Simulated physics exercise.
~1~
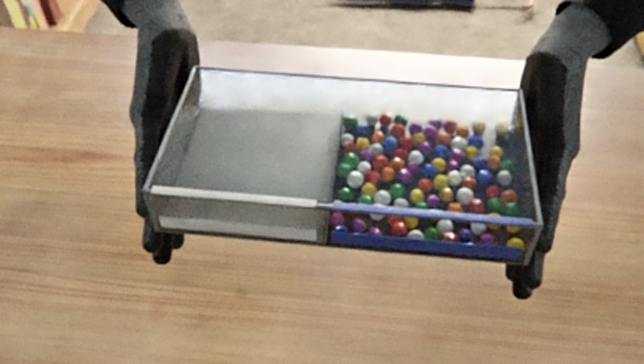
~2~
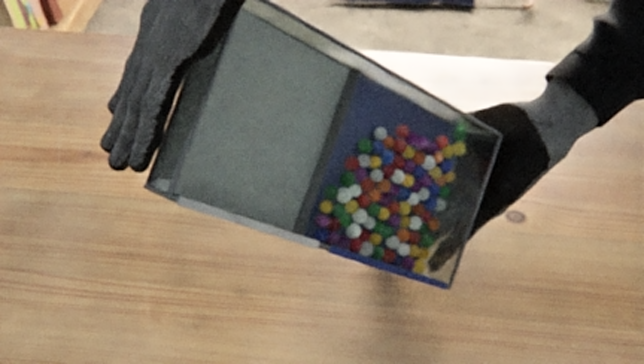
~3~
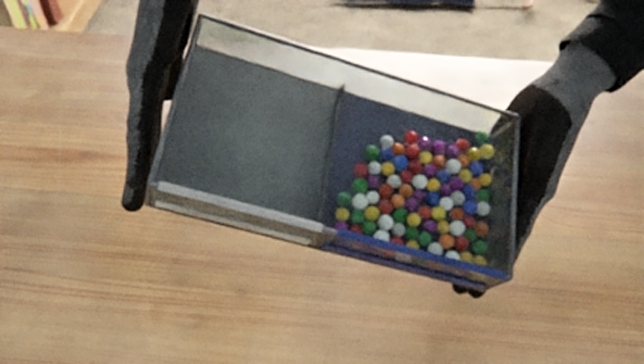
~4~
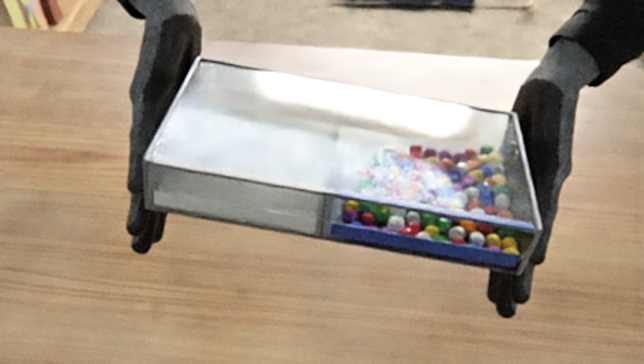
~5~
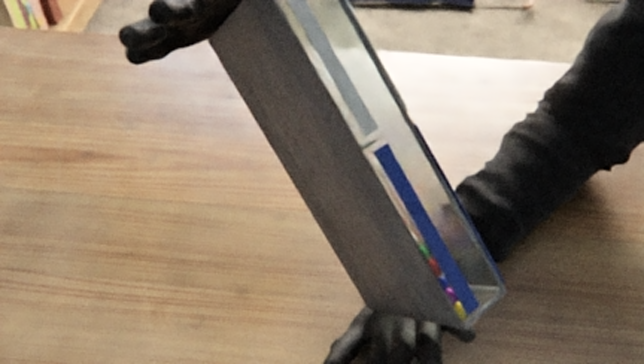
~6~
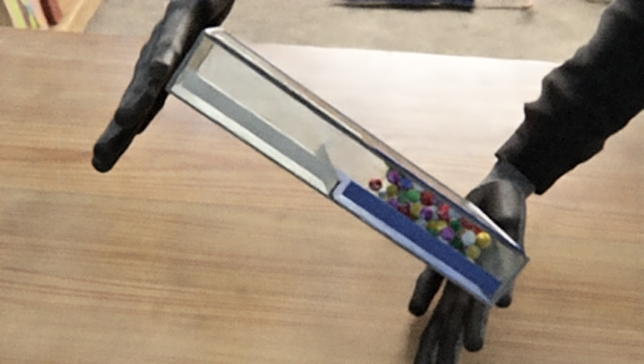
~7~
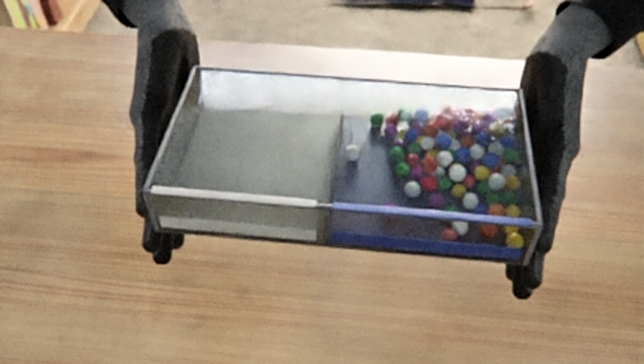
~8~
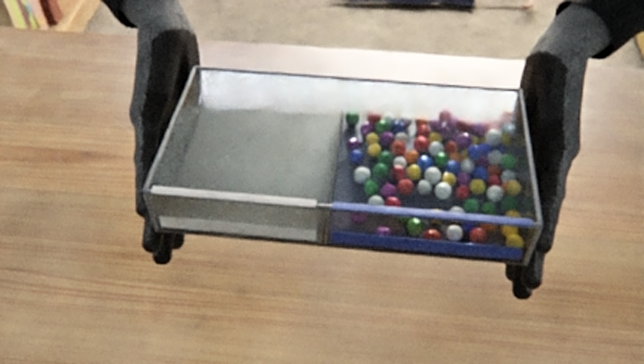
A shallow clear-lidded box, held at both ends by dark-gloved hands above a wooden table, is seen from above and in front by a still camera. Its left compartment is pale and empty, while the blue right one holds many small multicoloured marbles. The hands tip the box so its right end drops and the marbles bunch toward that side, then ease it back. They tilt it again, much more steeply, until it stands nearly on end, and bring it level. The marbles spread back leftward and settle, all still in the blue compartment.
